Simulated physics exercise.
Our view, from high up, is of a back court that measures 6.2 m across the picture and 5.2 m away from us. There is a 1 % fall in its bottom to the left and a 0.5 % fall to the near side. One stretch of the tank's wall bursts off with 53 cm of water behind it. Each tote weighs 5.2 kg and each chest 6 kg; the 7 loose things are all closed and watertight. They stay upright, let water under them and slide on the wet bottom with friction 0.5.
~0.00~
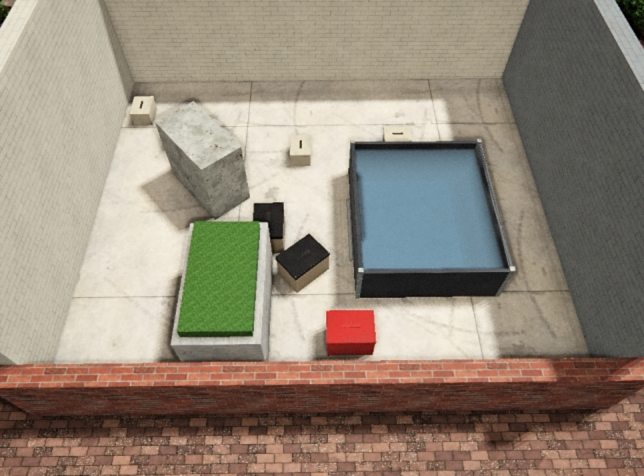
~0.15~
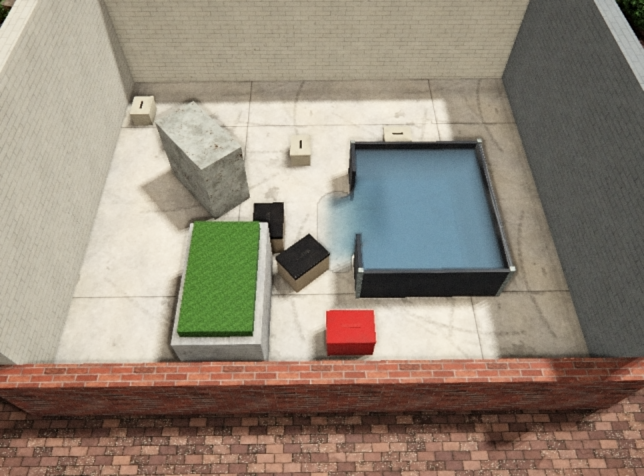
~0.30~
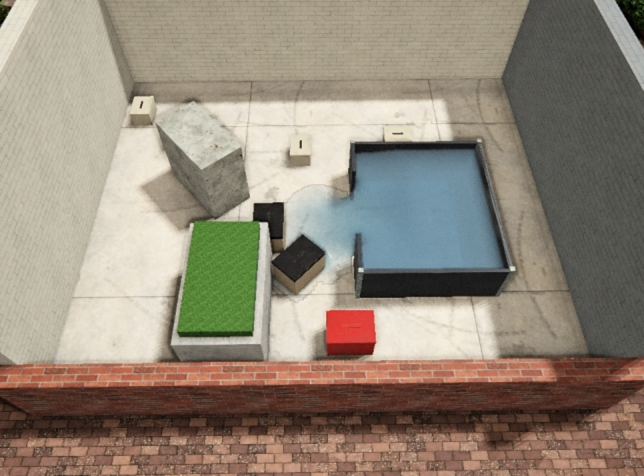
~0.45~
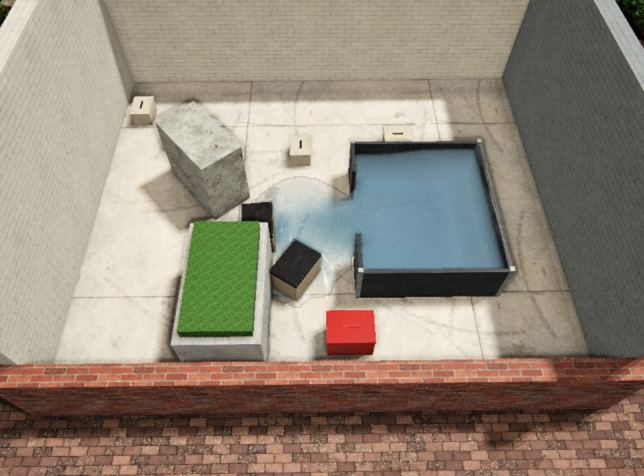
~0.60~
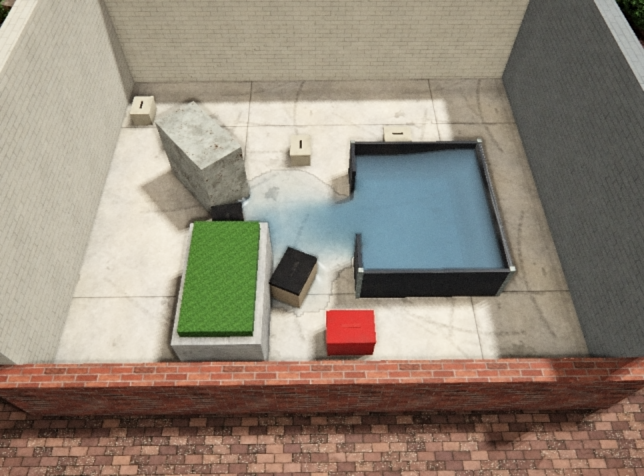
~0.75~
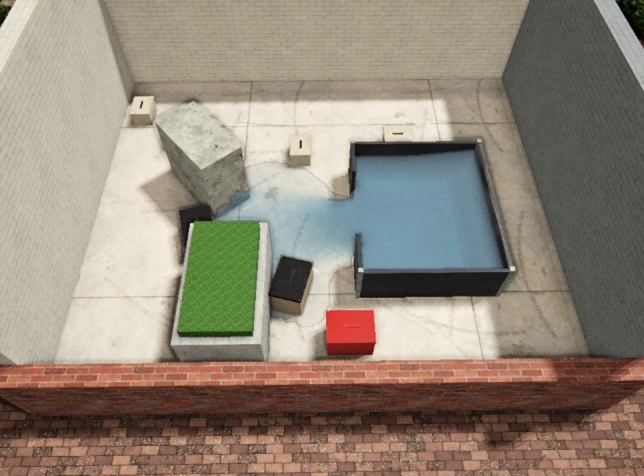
In a walled yard, the left side of a water tank burst open and water spread left across the floor, pushing two black-topped boxes aside while the red chest stayed put.
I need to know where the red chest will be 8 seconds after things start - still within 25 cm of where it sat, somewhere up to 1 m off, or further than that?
It will cover a great distance.
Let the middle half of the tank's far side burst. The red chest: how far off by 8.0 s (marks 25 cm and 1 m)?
The red chest drifts a bit.
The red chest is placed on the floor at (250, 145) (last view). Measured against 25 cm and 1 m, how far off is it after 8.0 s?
As it turns out, it is swept away.
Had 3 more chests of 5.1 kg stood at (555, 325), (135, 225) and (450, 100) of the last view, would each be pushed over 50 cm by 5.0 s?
Taking them in order: Not far enough, far enough and not far enough.
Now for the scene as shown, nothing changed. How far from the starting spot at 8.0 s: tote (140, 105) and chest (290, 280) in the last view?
In turn: 140 cm, 300 cm.
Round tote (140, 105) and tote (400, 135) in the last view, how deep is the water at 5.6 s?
11 and 0 cm.
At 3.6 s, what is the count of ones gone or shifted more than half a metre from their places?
Tally: 4.
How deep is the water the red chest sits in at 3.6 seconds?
Near 3 cm deep.
After 1.6 s the red chest is near (354, 327), 0.0 m from its start, aground; 1 afloat.
After 3.6 s the red chest is near (420, 303), 0.8 m from its start, aground; 4 afloat.
After 5.6 s the red chest is near (528, 315), 2.0 m from its start, afloat; 5 afloat.
After 8.0 s the red chest is near (554, 270), 2.6 m from its start, afloat; 4 afloat.
